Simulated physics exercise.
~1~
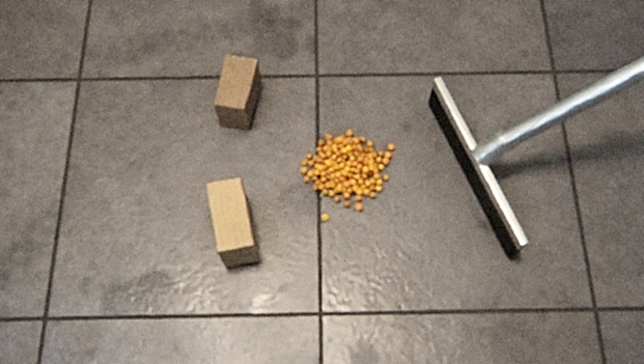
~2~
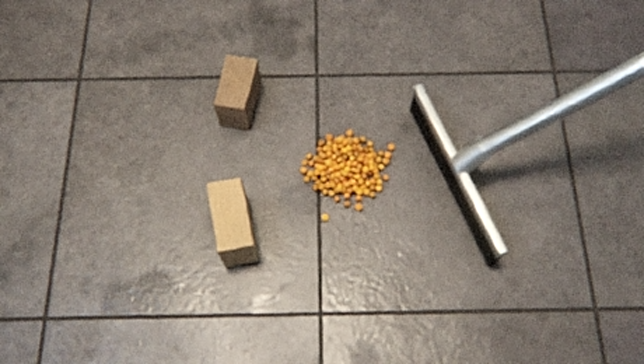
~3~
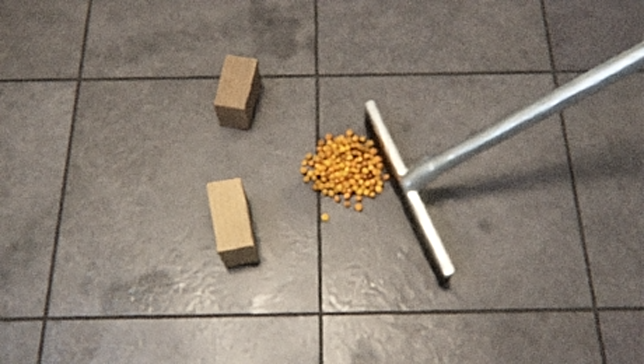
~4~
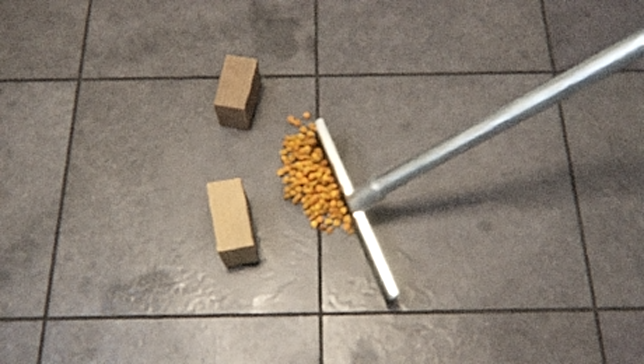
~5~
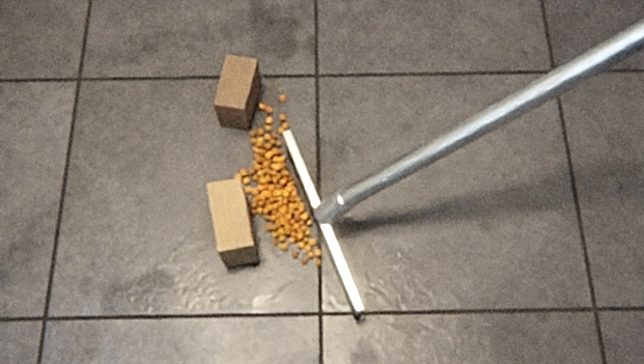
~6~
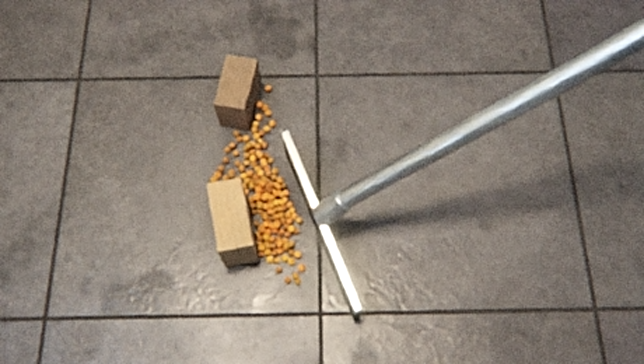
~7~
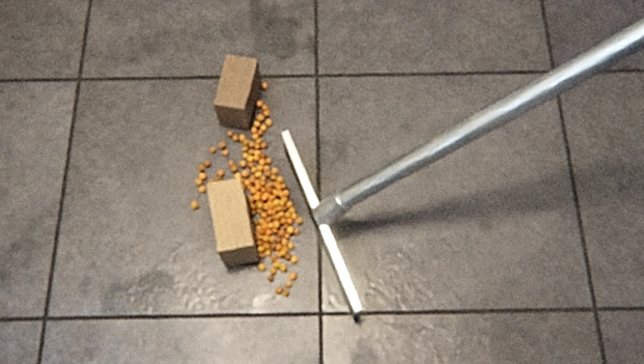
A squeegee pushes corn kernels left against two blocks, and a few spill between them.
